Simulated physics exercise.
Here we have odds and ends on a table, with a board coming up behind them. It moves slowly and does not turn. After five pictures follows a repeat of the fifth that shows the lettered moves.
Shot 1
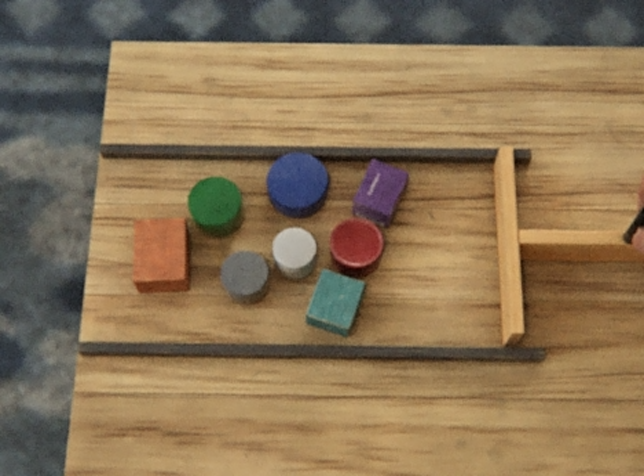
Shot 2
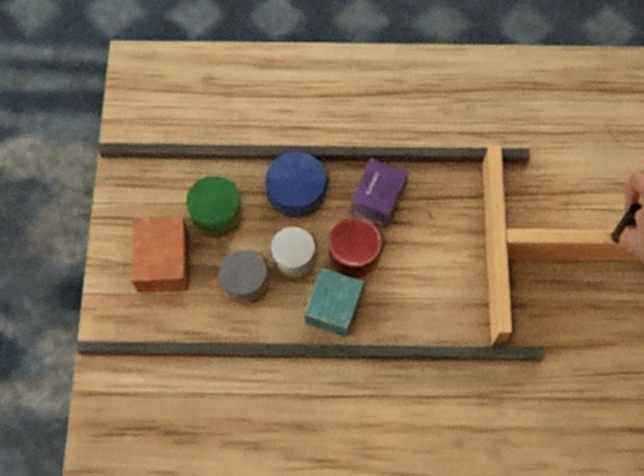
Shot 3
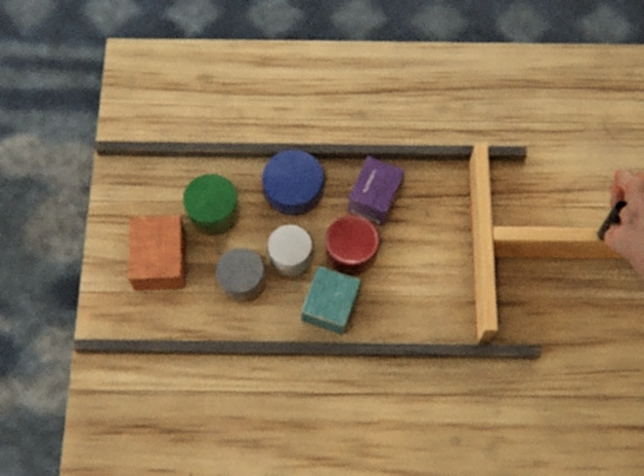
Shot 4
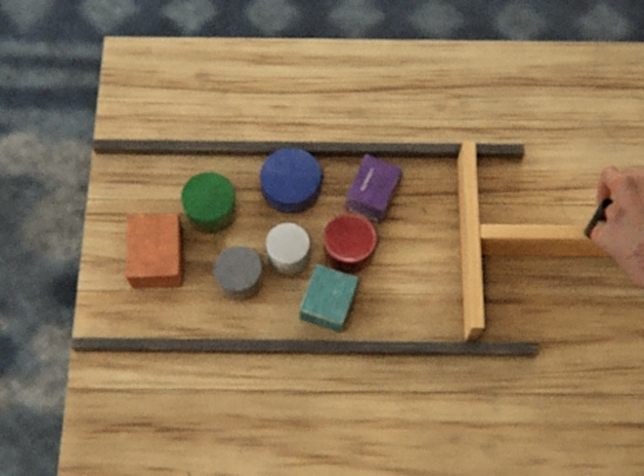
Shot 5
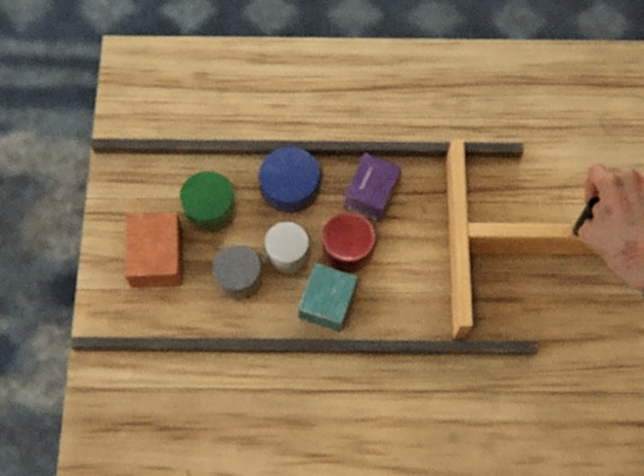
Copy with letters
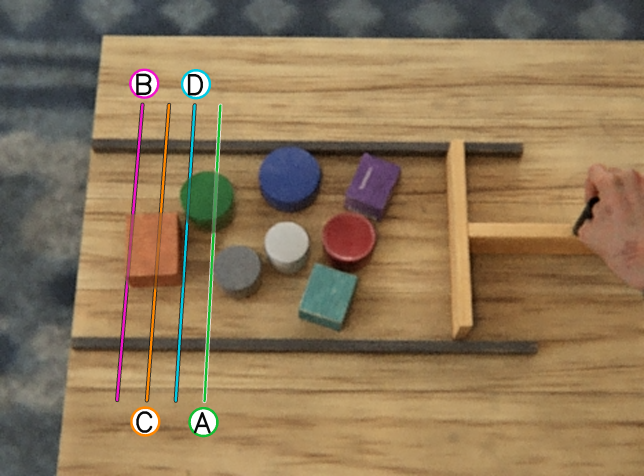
We see a hand slowly pushing a wooden board leftward between two dark rails on a table, narrowing the gap to a group of colourful blocks and round pieces, which stay in place, untouched by the board.
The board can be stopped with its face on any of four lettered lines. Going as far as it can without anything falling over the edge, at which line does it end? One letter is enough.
Up to line A.
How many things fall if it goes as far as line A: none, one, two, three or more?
By then, none.
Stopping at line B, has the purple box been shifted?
Yes.
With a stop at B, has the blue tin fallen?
Yes.
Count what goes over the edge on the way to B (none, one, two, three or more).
By then, three or more.
On the copy, A at (213, 245); B at (131, 244); C at (159, 244); D at (186, 244).
On A. First, board (372, 229); purple box (343, 191); red jar (337, 242).
Then, board (282, 228); orange block (138, 263); green pot (156, 202).
Finally, board (215, 227); orange block (84, 263); green pot (99, 210); nothing has fallen.
By contrast, B drops the grey pot, blue tin, orange block, green pot and white tin; C drops the orange block and green pot; D drops the orange block and green pot.
